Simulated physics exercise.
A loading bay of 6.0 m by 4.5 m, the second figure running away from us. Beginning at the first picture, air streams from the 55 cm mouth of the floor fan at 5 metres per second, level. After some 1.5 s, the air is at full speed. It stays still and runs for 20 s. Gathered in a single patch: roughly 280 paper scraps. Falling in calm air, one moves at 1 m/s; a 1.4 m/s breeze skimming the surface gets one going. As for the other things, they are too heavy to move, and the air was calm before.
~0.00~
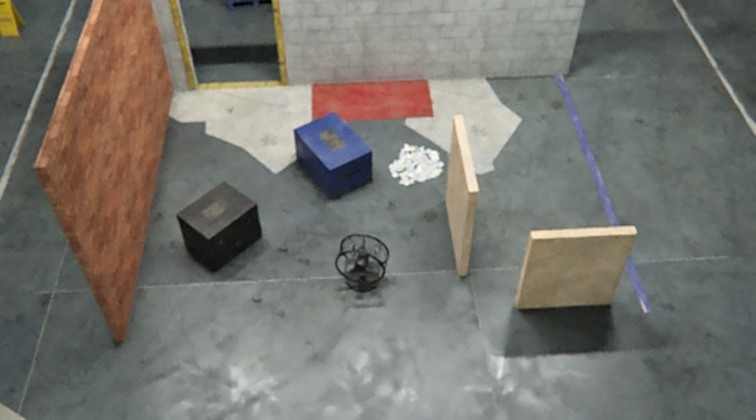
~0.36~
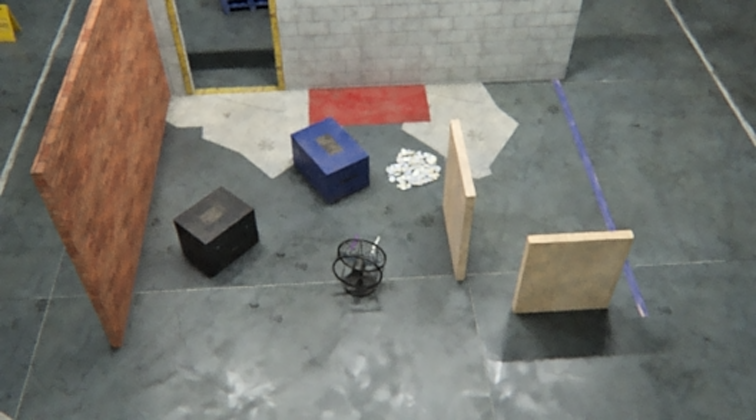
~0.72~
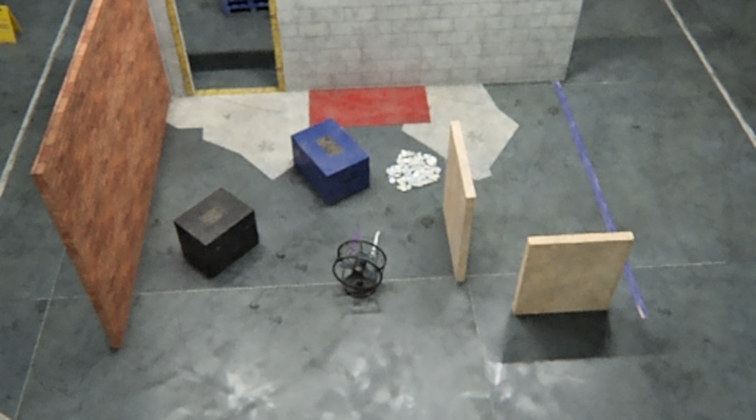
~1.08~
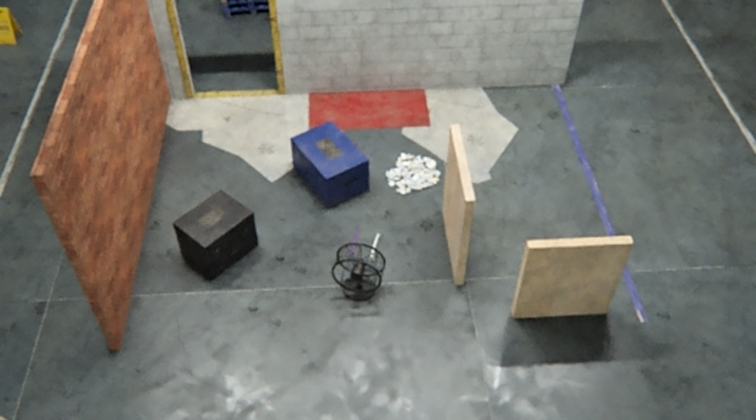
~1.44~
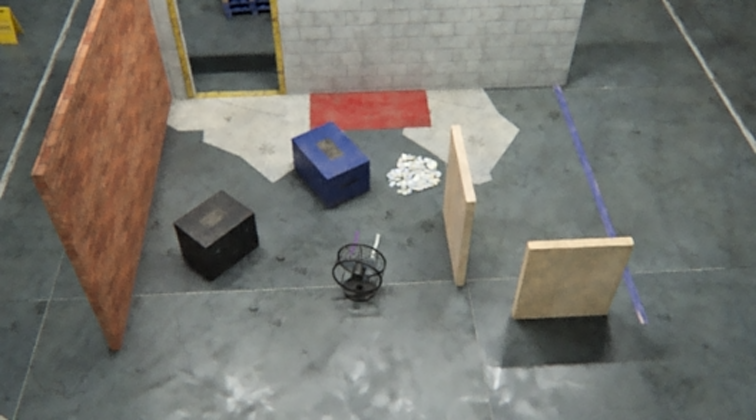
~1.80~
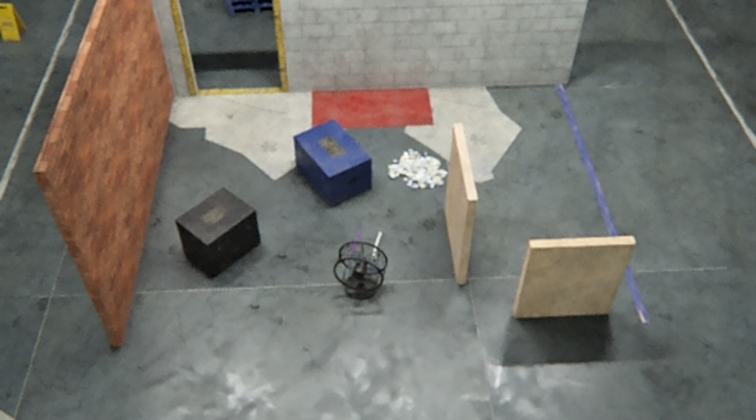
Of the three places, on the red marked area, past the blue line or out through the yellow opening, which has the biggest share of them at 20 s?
I would say the blue one has the biggest share.
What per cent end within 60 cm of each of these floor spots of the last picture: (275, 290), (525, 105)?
First spot about 0 %, second about 15 %.
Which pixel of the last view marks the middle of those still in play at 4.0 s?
Their middle sits roughly at (475, 109) in the last view.
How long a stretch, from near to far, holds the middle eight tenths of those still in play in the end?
1.2 m or thereabouts.
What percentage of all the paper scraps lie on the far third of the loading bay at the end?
Roughly 40 in a hundred.
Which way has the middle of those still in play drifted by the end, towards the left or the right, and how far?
I'd say a right-hand move of around 1.2 m.
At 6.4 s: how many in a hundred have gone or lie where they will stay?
About 30 %.
After 4.0 s the count stands so, 0 % are past the blue line, 9 % on the red marked area and 0 % out through the yellow opening; the middle of those still in play is near (475, 109).
After 6.4 s the count stands so, 27 % are past the blue line, 2 % on the red marked area and 0 % out through the yellow opening; the middle of those still in play is near (491, 106).
After 11.0 s the count stands so, 45 % are past the blue line, 2 % on the red marked area and 0 % out through the yellow opening; the middle of those still in play is near (495, 114).
After 20.0 s, at the end, 50 % are past the blue line, 0 % on the red marked area and 0 % out through the yellow opening; the middle of those still in play is near (486, 115).
